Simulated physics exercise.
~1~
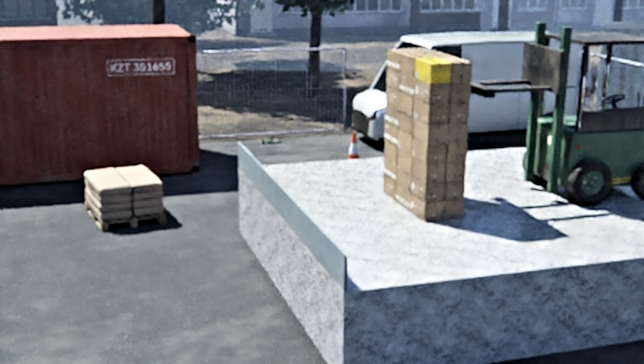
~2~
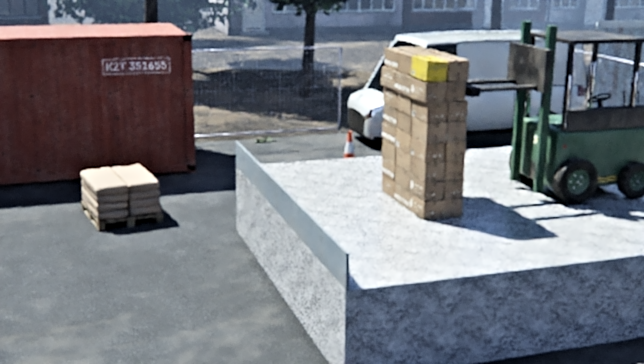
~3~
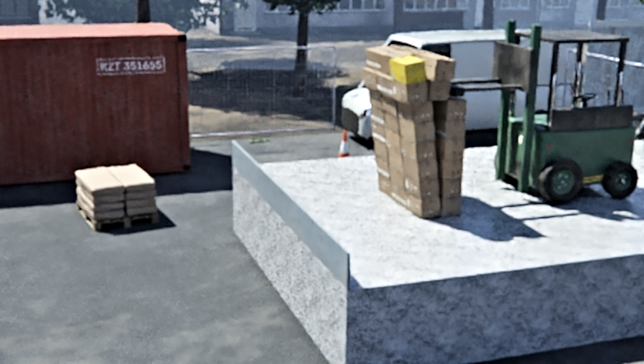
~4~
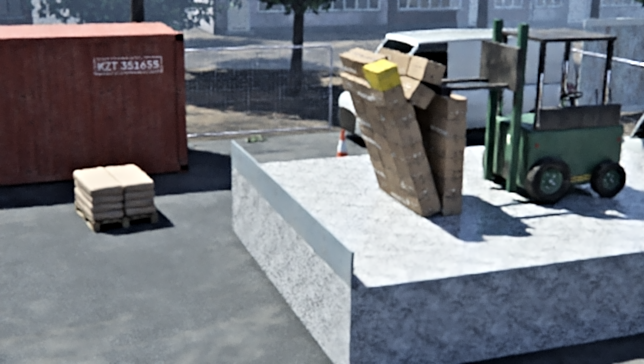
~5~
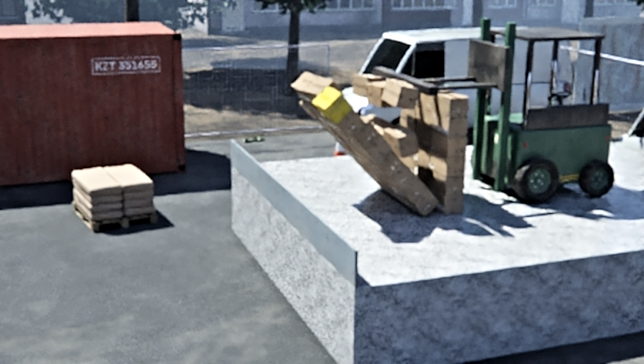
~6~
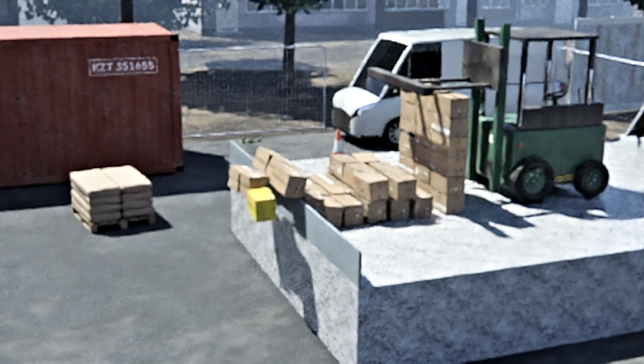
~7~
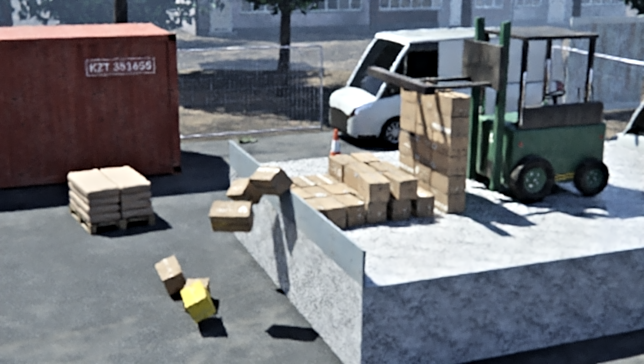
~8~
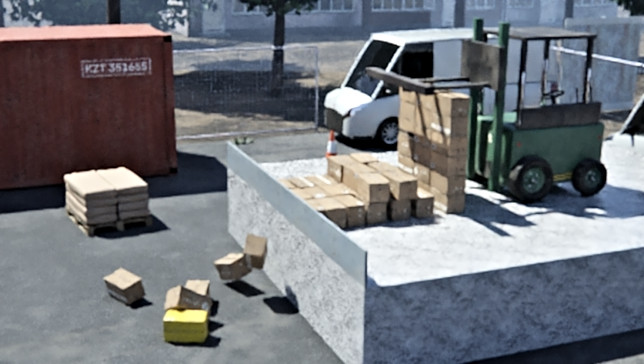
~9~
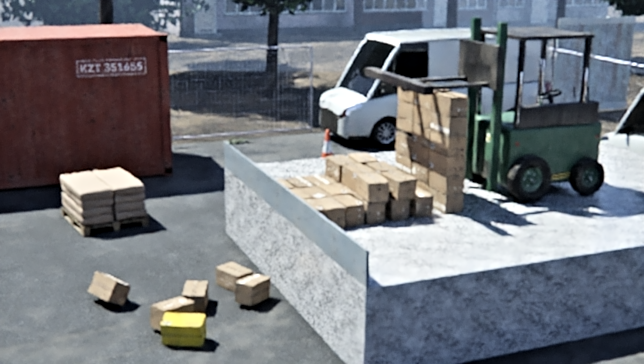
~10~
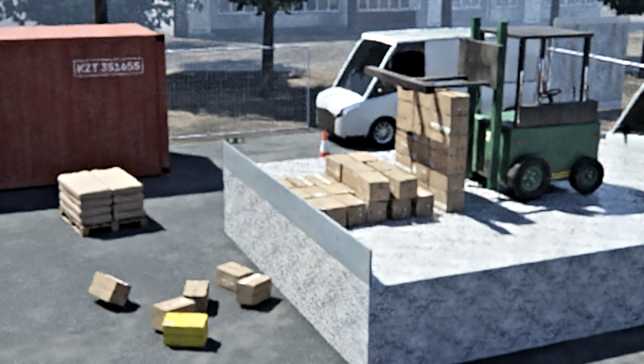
Tall carton stack toppling left as a green forklift's beam pushes it, a few boxes including a yellow one dropping off the deck.
